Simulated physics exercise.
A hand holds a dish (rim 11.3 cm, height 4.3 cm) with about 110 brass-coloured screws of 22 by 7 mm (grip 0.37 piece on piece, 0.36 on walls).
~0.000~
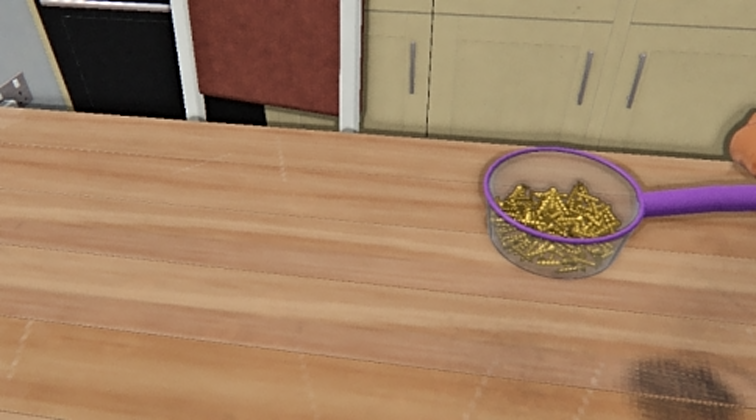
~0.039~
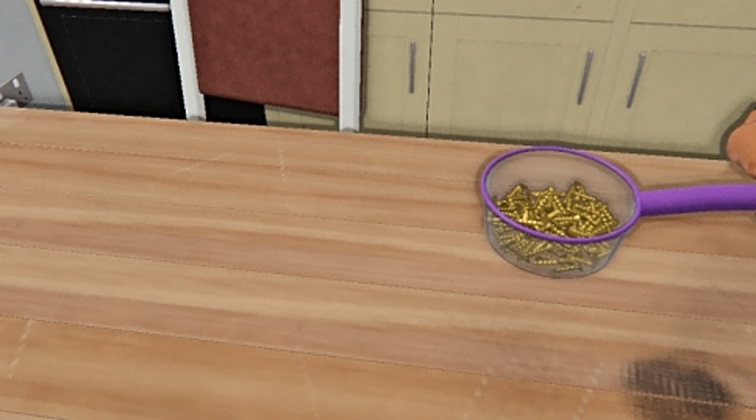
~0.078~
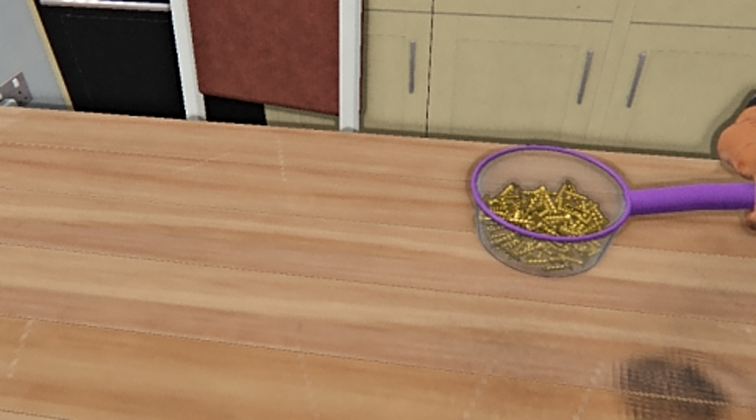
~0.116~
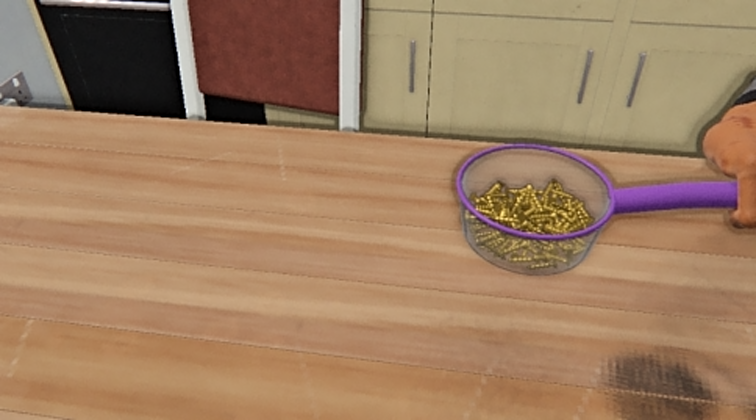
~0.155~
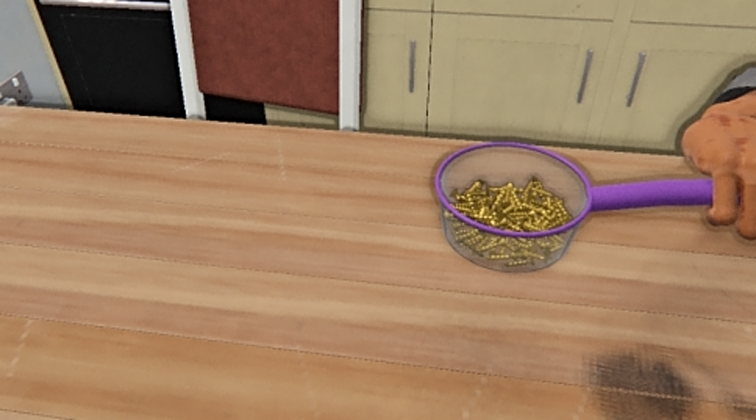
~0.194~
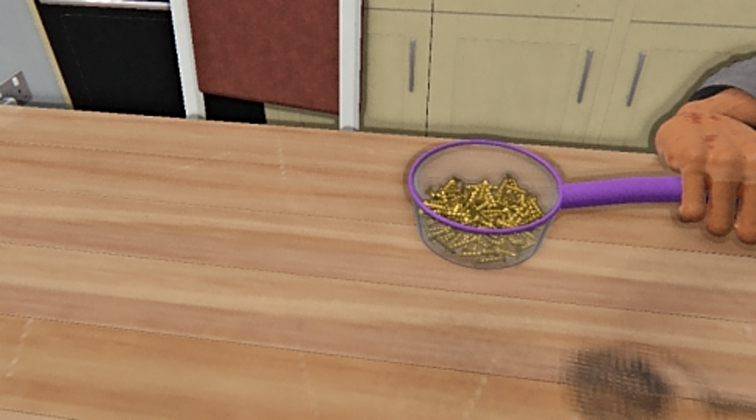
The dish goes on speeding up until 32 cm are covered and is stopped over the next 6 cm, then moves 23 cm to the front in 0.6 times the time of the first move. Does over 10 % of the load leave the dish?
Lost: No.
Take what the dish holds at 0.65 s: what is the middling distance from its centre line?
Some 3.5 cm.
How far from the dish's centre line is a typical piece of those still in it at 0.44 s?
About 3.5 cm.
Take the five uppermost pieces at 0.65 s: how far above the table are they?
About 20 cm.
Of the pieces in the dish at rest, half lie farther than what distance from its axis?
Some 3.5 cm.
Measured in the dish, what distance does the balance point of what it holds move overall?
Roughly 2.0 cm.
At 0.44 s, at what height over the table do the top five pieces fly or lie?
Roughly 19 cm.
After 0.44 s, tilt 0 degrees; dish 100 %; middle of all pieces near (201, 189).
After 0.65 s, tilt 0 degrees; dish 100 %; middle of all pieces near (68, 202).
After 0.84 s, tilt 0 degrees; dish 100 %.
After 1.02 s, tilt 0 degrees; dish 100 %.
By 1.4 s all is still; dish 100 %.
